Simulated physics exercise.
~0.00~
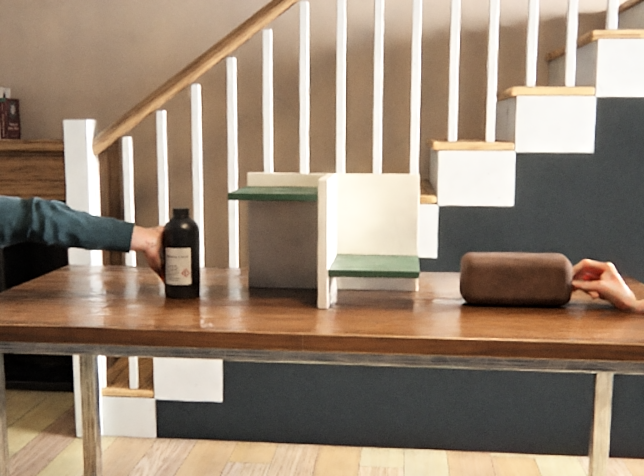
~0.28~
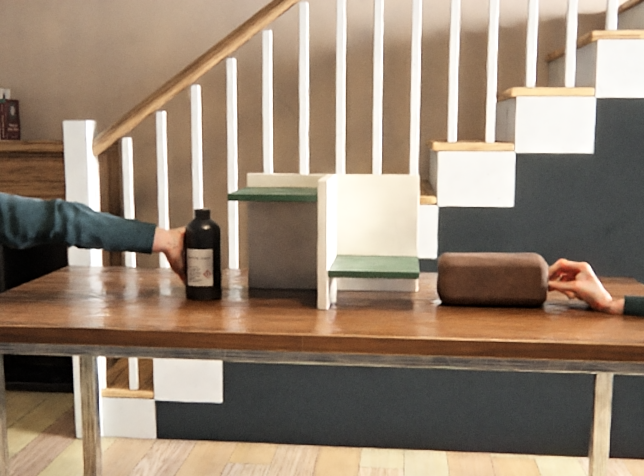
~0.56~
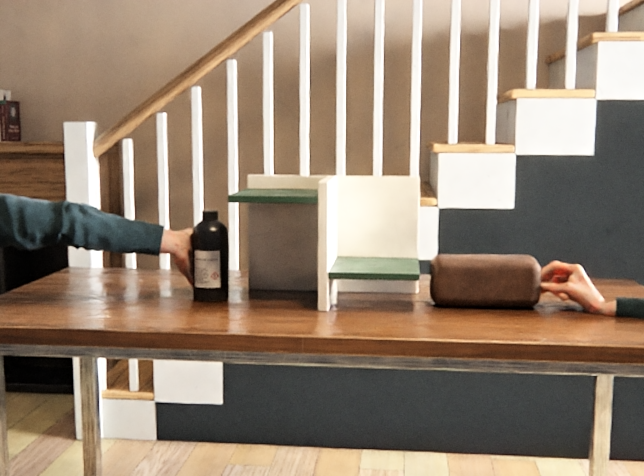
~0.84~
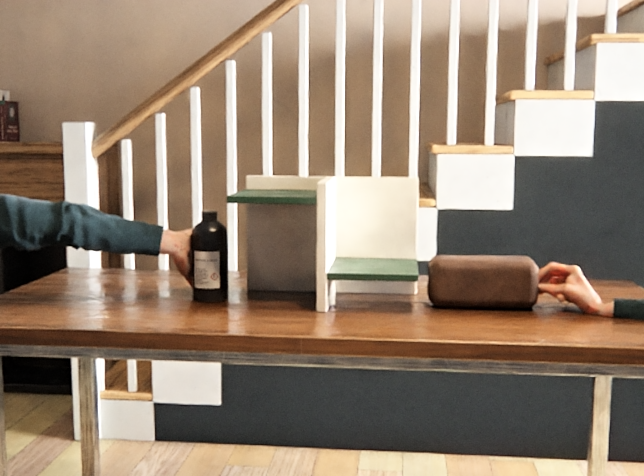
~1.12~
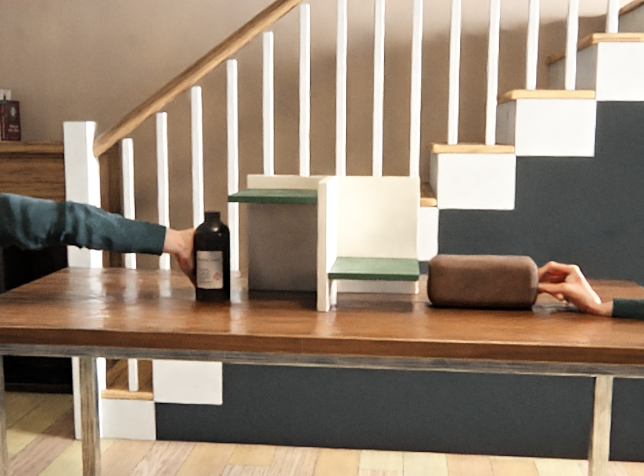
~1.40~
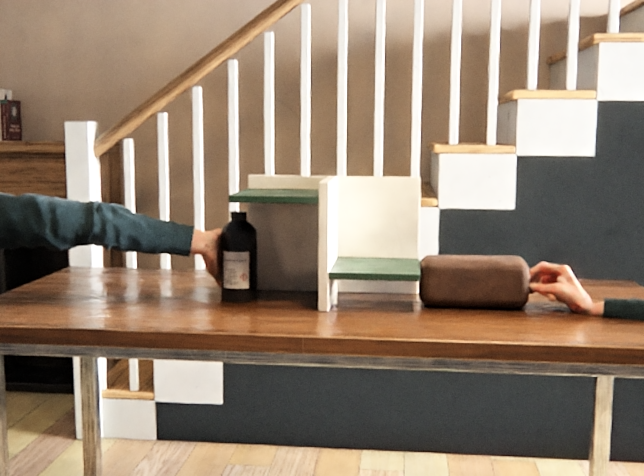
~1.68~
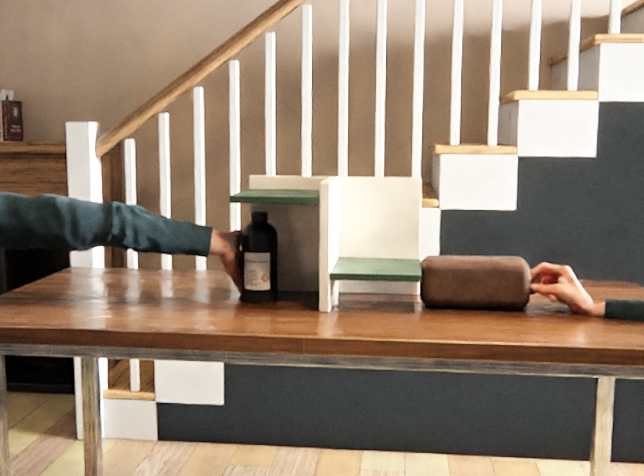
Hands sliding a black bottle rightward under a green shelf on a wooden table while a brown loaf stops beside the stand.
